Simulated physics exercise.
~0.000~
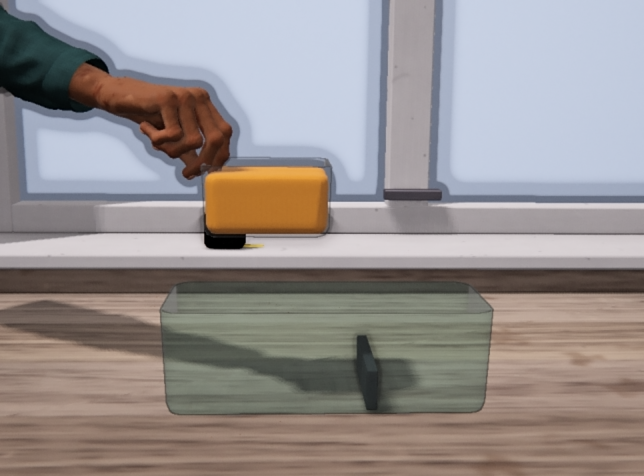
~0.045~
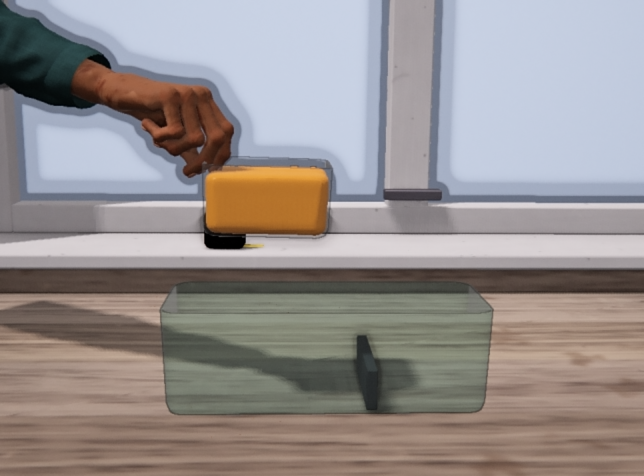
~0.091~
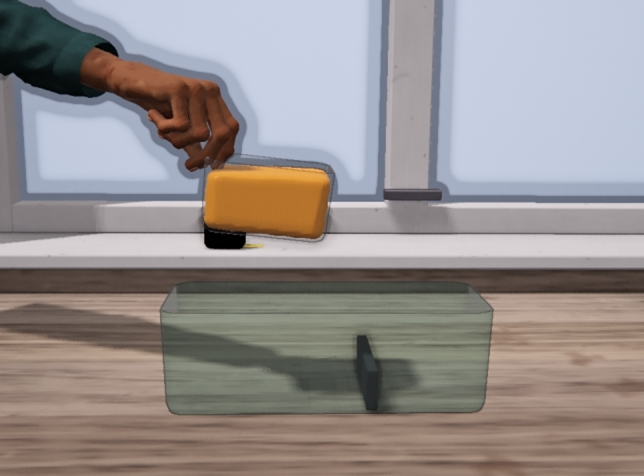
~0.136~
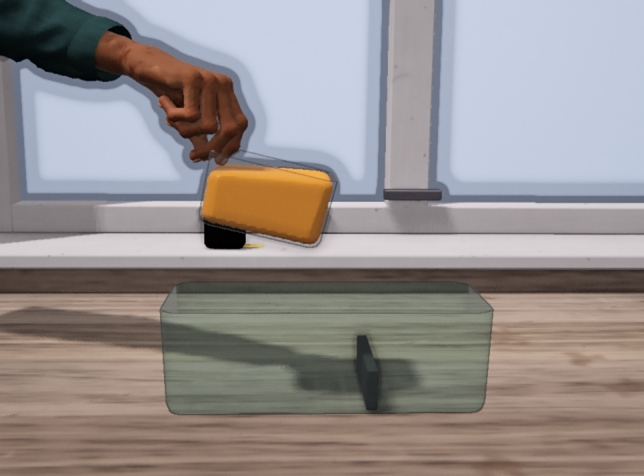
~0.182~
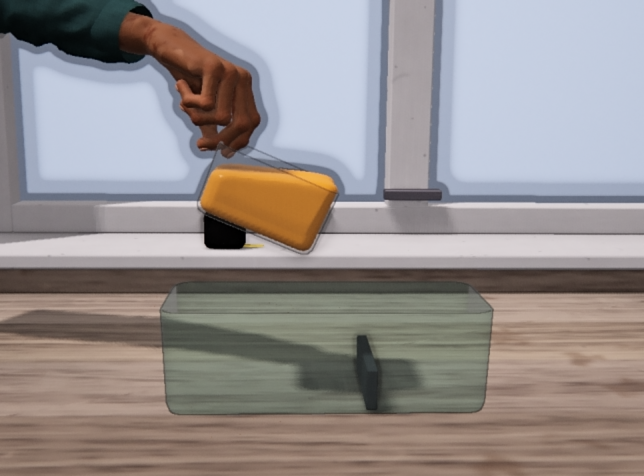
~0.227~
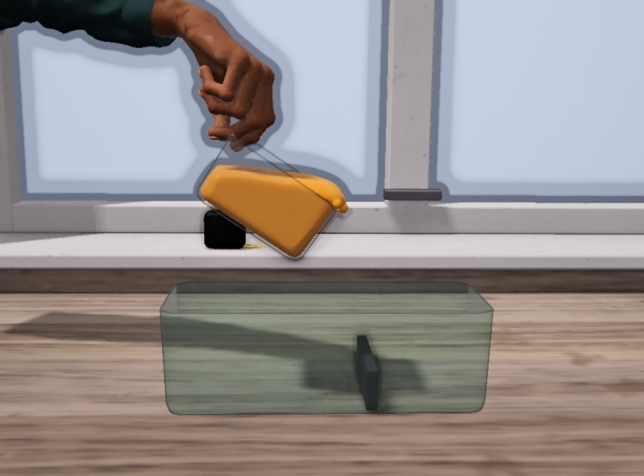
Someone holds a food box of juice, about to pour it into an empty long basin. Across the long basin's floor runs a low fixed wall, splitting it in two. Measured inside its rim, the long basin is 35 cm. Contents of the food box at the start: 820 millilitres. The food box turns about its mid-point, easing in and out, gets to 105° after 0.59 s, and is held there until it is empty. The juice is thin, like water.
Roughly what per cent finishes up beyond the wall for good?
Roughly 47 per cent.
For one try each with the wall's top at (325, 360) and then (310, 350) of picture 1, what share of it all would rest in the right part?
Result: 75 per cent, then 85 per cent.
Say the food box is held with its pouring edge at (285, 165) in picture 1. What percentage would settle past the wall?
10 %.
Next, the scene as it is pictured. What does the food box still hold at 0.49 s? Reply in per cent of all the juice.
I reckon about 22 in a hundred is still held.
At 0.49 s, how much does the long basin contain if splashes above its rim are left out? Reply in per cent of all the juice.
About 42%.
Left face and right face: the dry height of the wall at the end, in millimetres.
Some 32 mm on the left and 20 mm on the right.
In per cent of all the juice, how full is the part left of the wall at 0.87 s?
The left part holds close to 40 per cent.
After 0.49 s the tilt is 97° and 21 per cent is still to pour, 6 is left of the wall and 36 right of it.
After 0.68 s the tilt is 105° and 4 per cent is still to pour, 32 is left of the wall and 45 right of it.
After 0.87 s the tilt is 105° and 0 per cent is still to pour, 40 is left of the wall and 51 right of it.
After 1.09 s the tilt is 105° and 0 per cent is still to pour, 46 is left of the wall and 47 right of it.
In the end 46 per cent lies left of the wall, 47 right of it and 7 outside.
